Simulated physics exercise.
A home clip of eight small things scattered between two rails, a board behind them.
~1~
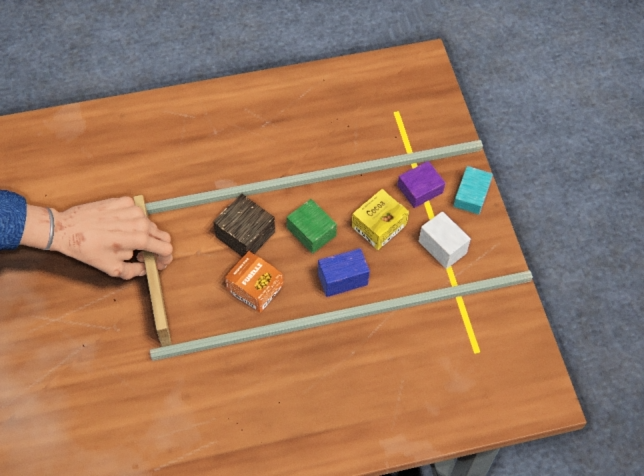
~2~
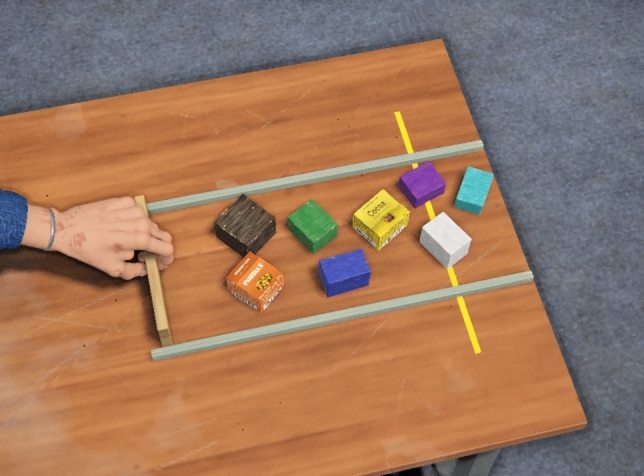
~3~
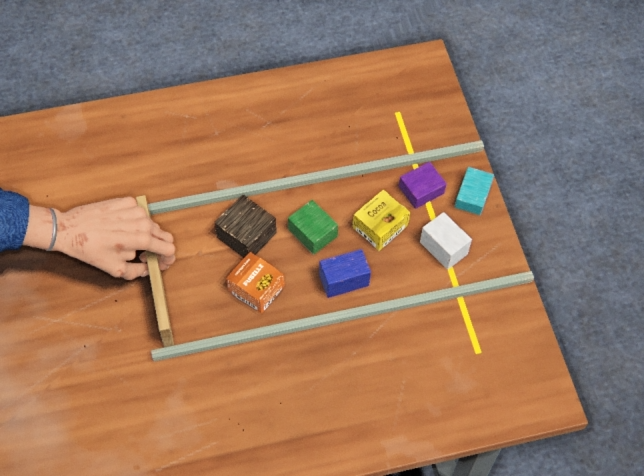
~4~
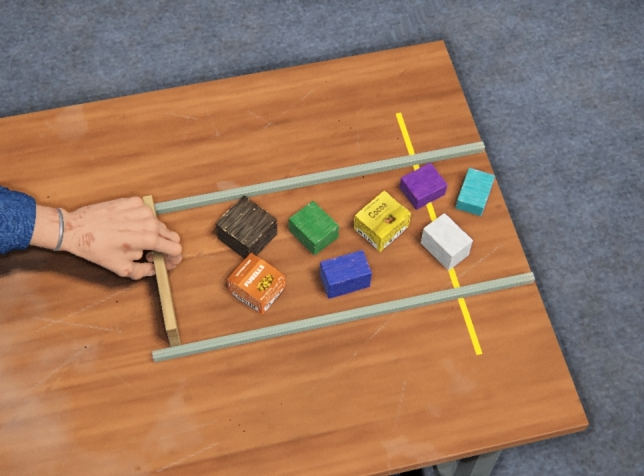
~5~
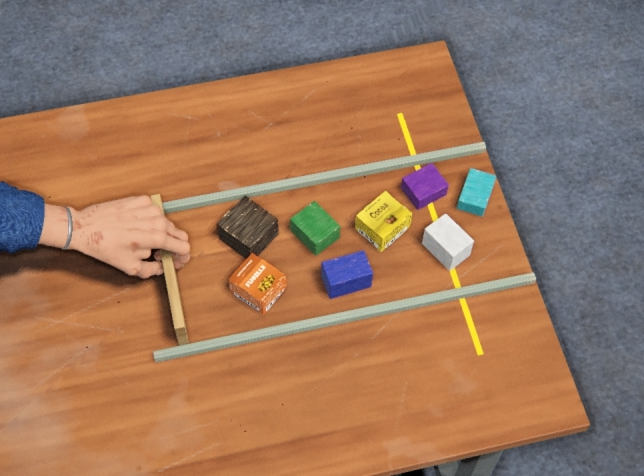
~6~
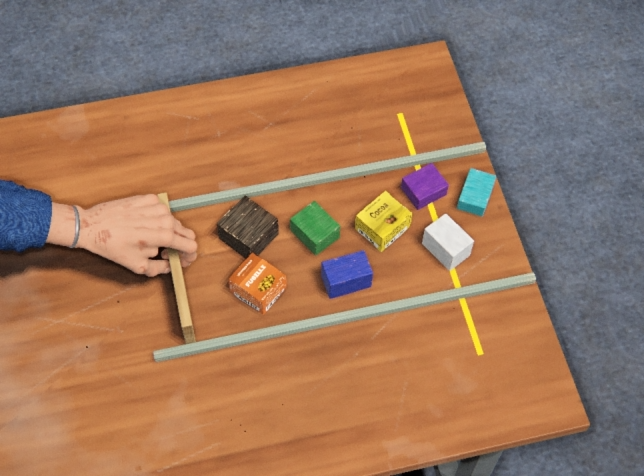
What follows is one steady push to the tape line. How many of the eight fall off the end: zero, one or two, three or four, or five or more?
The number that fall off is three or four.
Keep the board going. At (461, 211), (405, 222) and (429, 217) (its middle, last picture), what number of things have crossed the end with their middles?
It would be 5, 1 and 3.
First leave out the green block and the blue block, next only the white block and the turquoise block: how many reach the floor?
First 1, then 1.
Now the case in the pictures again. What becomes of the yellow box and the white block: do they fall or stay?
The yellow box falls, the white block falls.
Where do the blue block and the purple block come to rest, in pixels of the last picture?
First (508, 243), then (464, 169).
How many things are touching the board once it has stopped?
2 of them.
A little later, none off yet; turquoise block at rest near (477, 192); white block at rest near (448, 242); purple block at rest near (425, 187).
Next, none off yet; turquoise block moving near (484, 191); white block shifted a little near (460, 245); purple block shifted about its own width near (454, 174).
When it is over, the number that fall off is three or four; down, yellow box, white block and turquoise block.
